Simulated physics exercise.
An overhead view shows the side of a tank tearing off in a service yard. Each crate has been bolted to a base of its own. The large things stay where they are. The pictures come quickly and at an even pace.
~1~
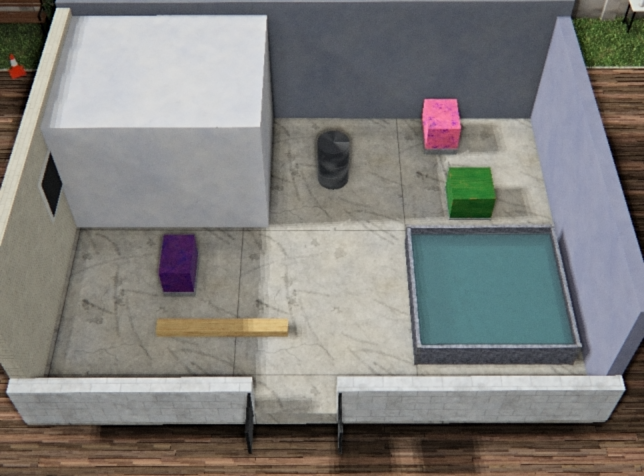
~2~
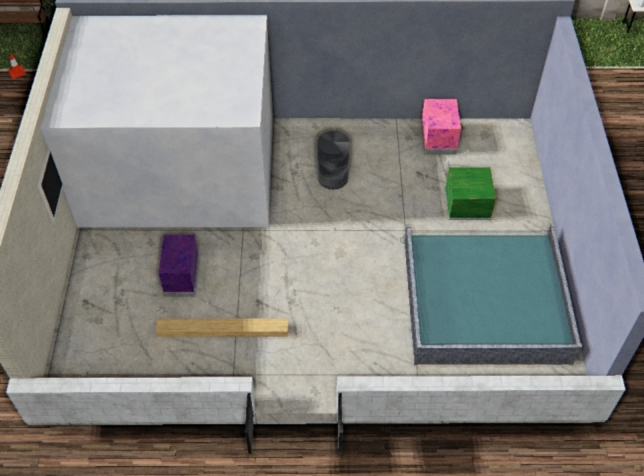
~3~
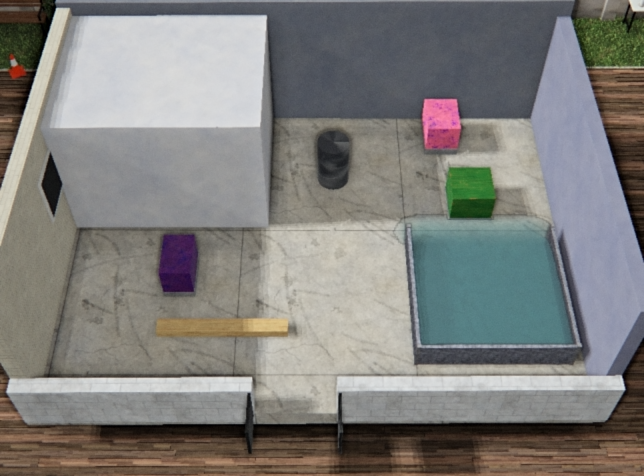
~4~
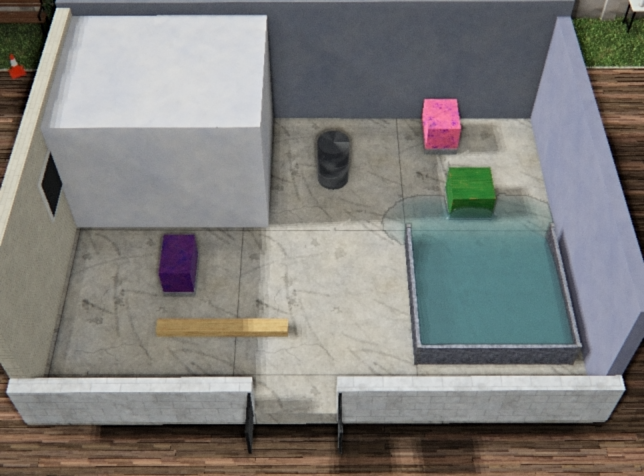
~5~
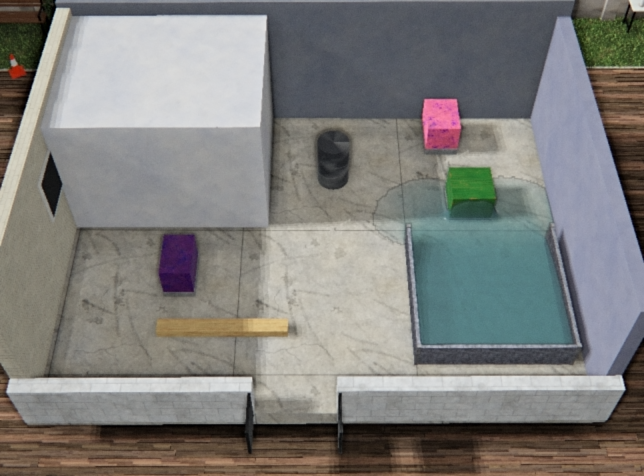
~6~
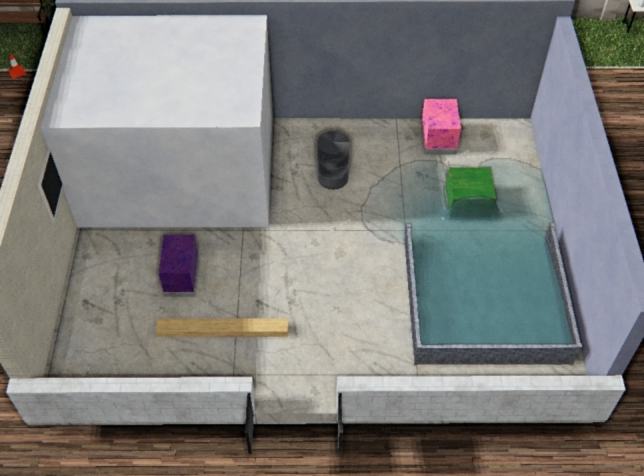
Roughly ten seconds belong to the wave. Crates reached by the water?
As I see it, the green crate will not stay dry, the purple crate will come through untouched, the pink crate will not stay dry.
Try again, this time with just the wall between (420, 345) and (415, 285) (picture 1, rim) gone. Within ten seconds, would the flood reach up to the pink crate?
I'd say the pink crate never gets wet.
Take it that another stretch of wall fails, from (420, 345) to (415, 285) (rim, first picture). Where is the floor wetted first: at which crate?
First in line is the purple one.
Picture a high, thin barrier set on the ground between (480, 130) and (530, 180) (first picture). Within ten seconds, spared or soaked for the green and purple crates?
Green: Reached; purple: Untouched.
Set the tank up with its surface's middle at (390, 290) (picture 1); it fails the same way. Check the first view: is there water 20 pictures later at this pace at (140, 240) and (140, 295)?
The first is not reached, and then the second is not reached.
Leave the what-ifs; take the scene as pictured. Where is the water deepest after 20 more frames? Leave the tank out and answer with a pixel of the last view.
Deepest spot: Around (462, 134).
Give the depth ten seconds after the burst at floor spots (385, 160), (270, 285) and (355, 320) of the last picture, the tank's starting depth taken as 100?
My figures are about 12, 8 and 8 percent.
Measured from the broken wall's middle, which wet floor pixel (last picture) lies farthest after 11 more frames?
My best guess is about (303, 121).
A moment on, water covers 25 % of the floor; the green crate water round its plinth, the purple crate not reached, the pink crate water round its plinth.
Next, water covers 35 % of the floor; the green crate water round its plinth, the purple crate not reached, the pink crate water round its plinth.
Then, water covers 40 % of the floor; the green crate water round its plinth, the purple crate not reached, the pink crate water round its plinth.
Later, water covers 55 % of the floor; the green crate water round its plinth, the purple crate not reached, the pink crate water round its plinth.
In the end, water covers 80 % of the floor; the green crate was topped, the purple crate stayed above the water, the pink crate was topped.
